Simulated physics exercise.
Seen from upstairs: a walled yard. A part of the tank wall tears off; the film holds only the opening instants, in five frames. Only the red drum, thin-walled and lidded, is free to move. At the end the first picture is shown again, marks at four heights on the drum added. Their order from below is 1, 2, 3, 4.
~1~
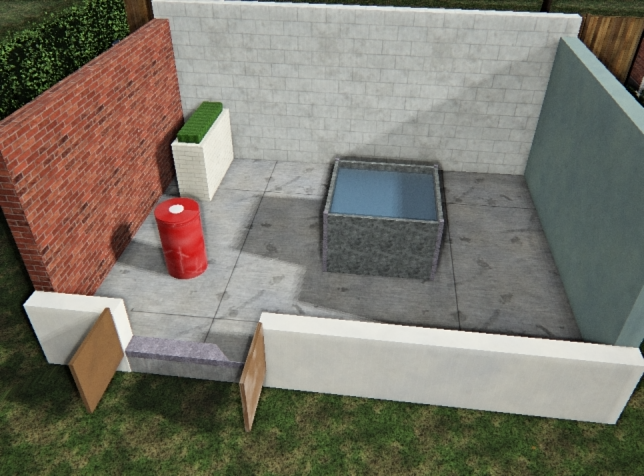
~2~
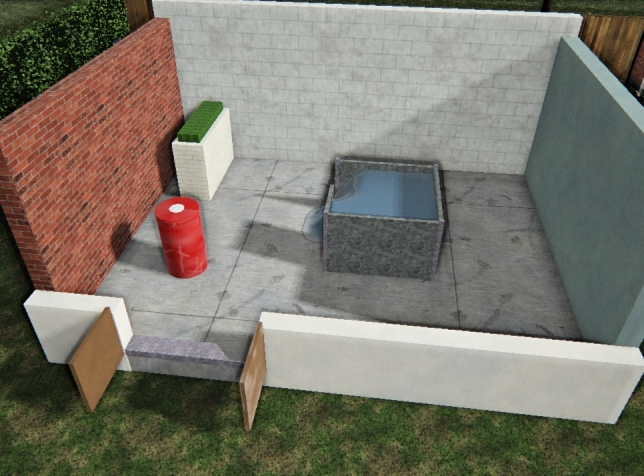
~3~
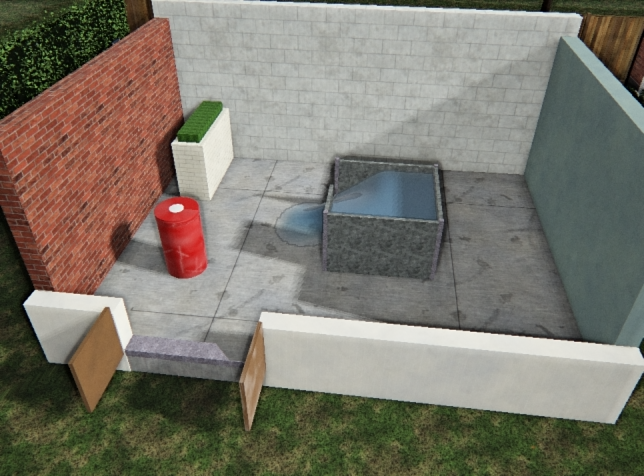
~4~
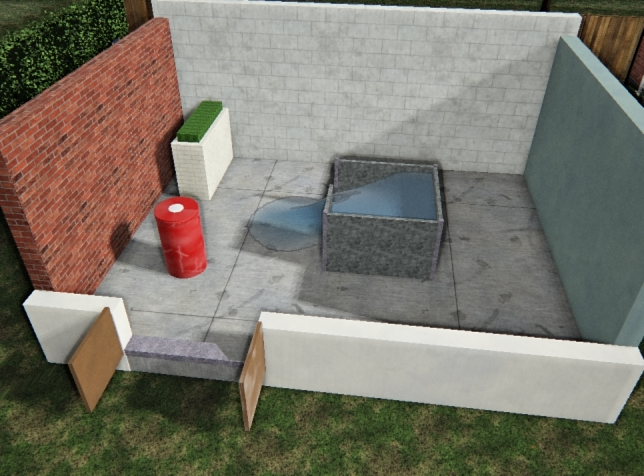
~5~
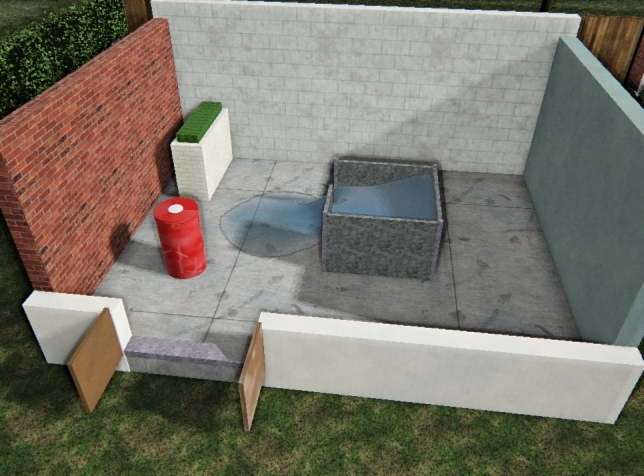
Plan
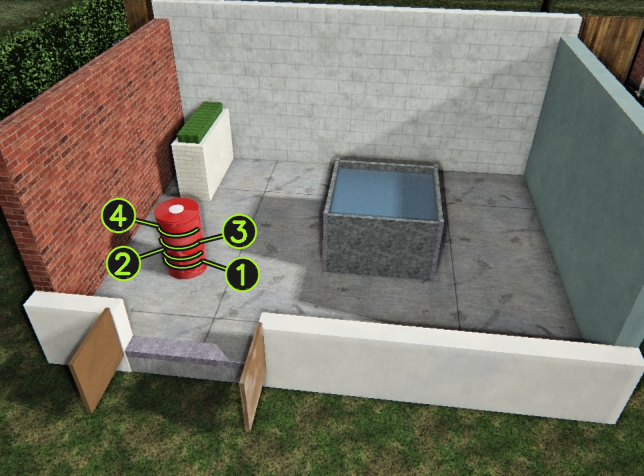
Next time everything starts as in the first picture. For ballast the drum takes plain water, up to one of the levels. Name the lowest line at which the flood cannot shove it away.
The limit is 1.
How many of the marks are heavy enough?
All of them.
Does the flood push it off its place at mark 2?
No, that is safe.
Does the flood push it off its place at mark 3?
No.
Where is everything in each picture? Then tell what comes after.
The first frame shows lid of the red drum at (178, 209); tank full, its middle at (384, 194); open gate at (192, 309).
In the second frame, 1 % of the ground wet, in view closest to the drum at (309, 230).
In the third frame, 3 % of the ground wet, in view closest to the drum at (286, 234).
In the fourth frame, 6 % of the ground wet, in view closest to the drum at (263, 238).
The fifth frame shows lid of the red drum at (177, 209); 9 % of the ground wet, in view closest to the drum at (235, 239).
On the marked copy, 1 at (179, 267); 2 at (177, 259); 3 at (175, 248); 4 at (173, 235); from the bottom up 1, 2, 3, 4.
With 1, it does not move.
With 2, it does not move.
With 3, it does not move.
With 4, it does not move.
